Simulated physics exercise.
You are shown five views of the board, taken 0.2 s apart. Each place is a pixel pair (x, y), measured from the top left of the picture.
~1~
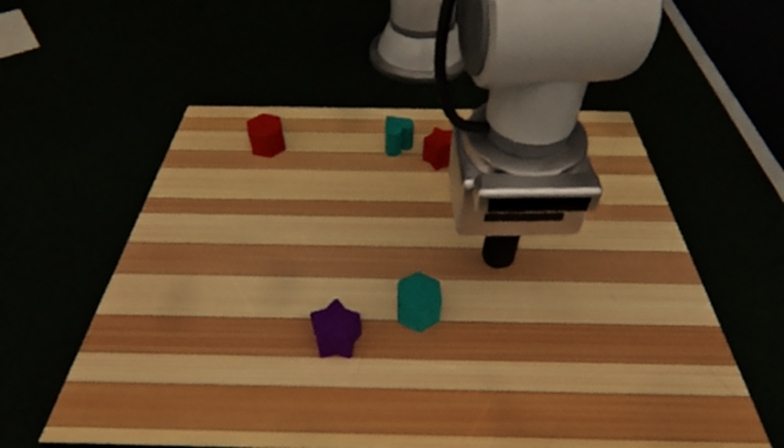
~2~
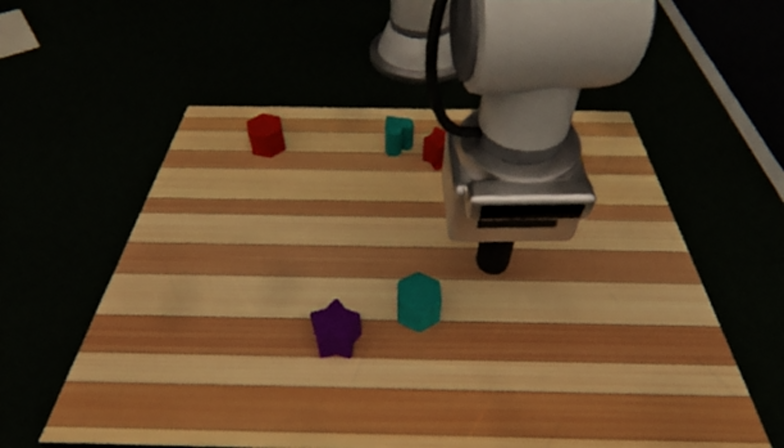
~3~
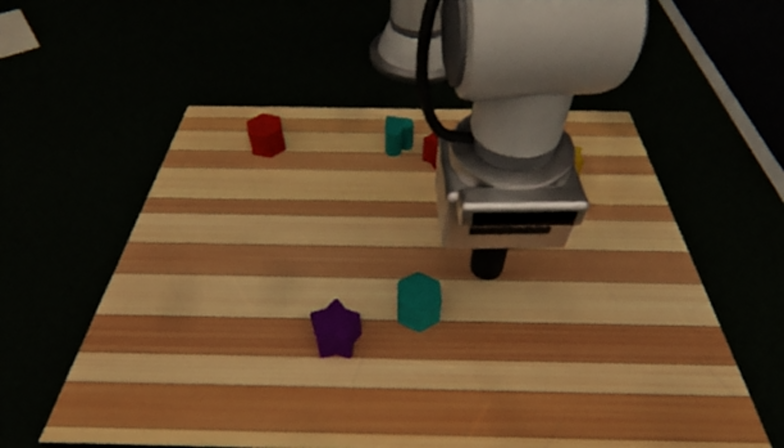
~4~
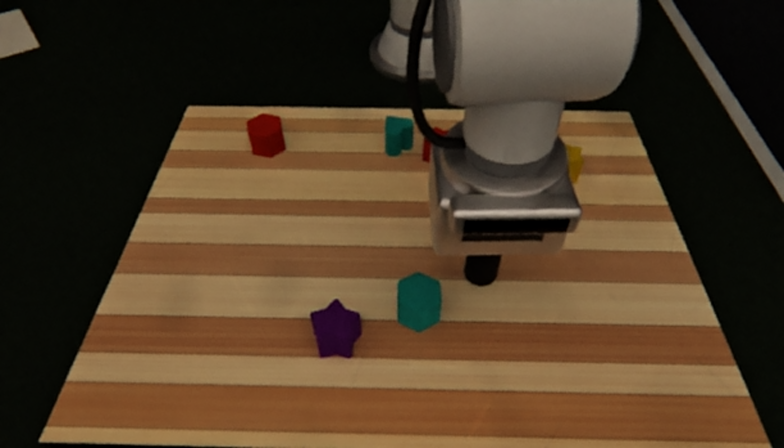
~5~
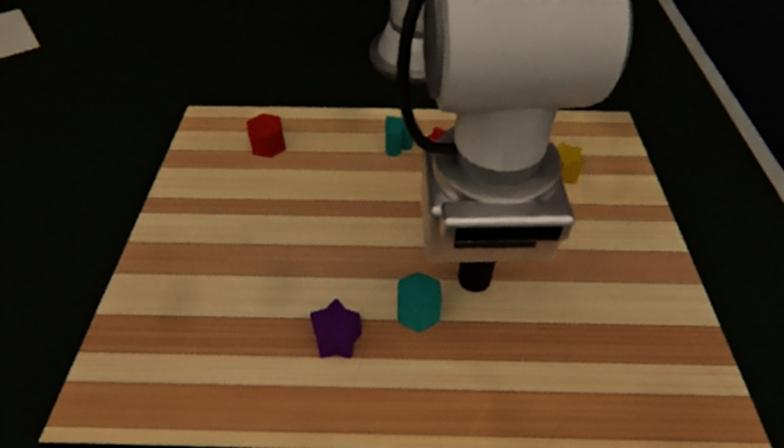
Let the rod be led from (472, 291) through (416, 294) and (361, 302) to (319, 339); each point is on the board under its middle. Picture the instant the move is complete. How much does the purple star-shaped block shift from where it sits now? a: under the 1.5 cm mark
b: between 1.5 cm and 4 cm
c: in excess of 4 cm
That would be b.
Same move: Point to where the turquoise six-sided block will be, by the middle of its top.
I expect it at (372, 314).
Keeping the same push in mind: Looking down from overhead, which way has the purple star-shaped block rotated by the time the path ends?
Looking down, it rotates clockwise.
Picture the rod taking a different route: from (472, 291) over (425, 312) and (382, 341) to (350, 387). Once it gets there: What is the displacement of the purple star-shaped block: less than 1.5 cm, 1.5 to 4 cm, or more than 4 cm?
The answer is over 4 cm.
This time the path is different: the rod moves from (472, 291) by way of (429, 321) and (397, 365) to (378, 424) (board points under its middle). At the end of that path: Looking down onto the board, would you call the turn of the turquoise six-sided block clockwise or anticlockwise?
From above, it turns clockwise.
On the path given first. One third of the way, rod at (416, 283); turquoise six-sided block at (394, 302), turned 35° anticlockwise.
Two thirds of the way, rod at (358, 292); purple star-shaped block at (331, 325), turned 25° clockwise; turquoise six-sided block at (373, 312), turned 110° anticlockwise.
At the end, rod at (317, 328); purple star-shaped block at (320, 351), turned 20° clockwise; turquoise six-sided block at (372, 314), turned 120° anticlockwise.
